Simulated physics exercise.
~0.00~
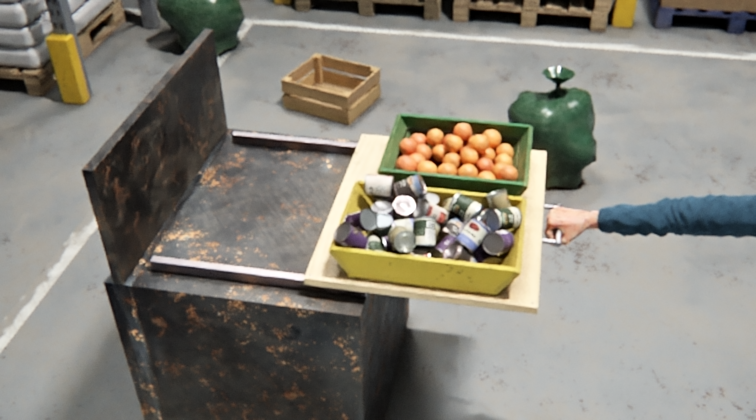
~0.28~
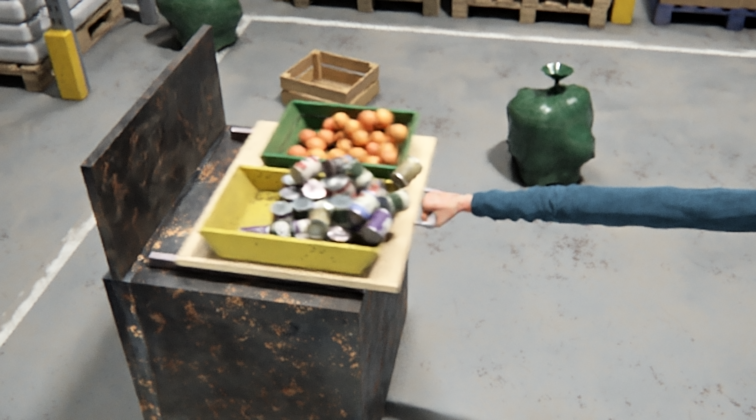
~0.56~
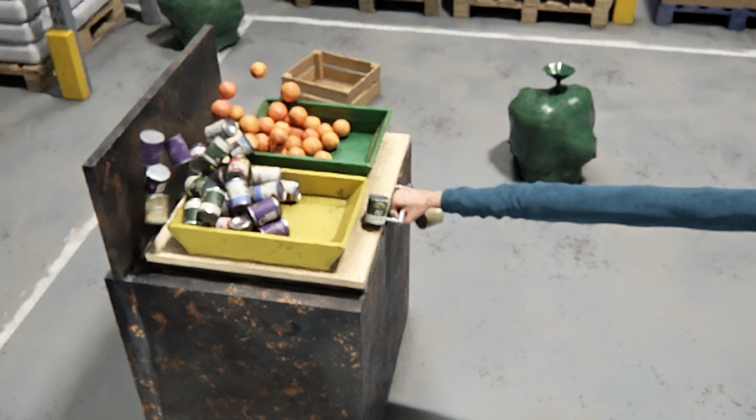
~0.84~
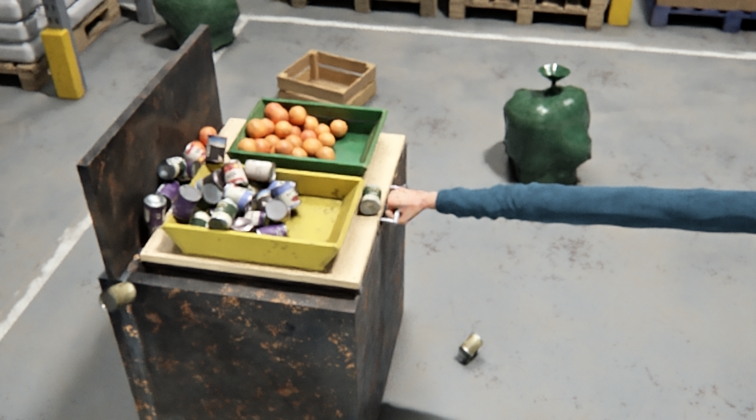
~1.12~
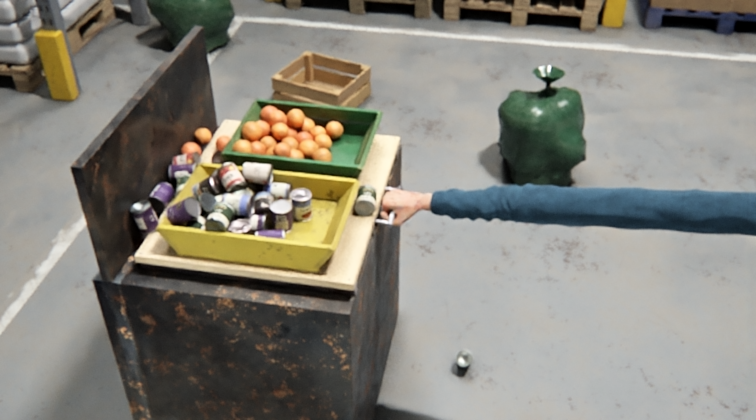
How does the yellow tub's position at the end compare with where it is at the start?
At the start the yellow tub sits out to the right, beyond the main body of the dark stand. By the end it is well to the left, over the stand and close to the tall back panel.
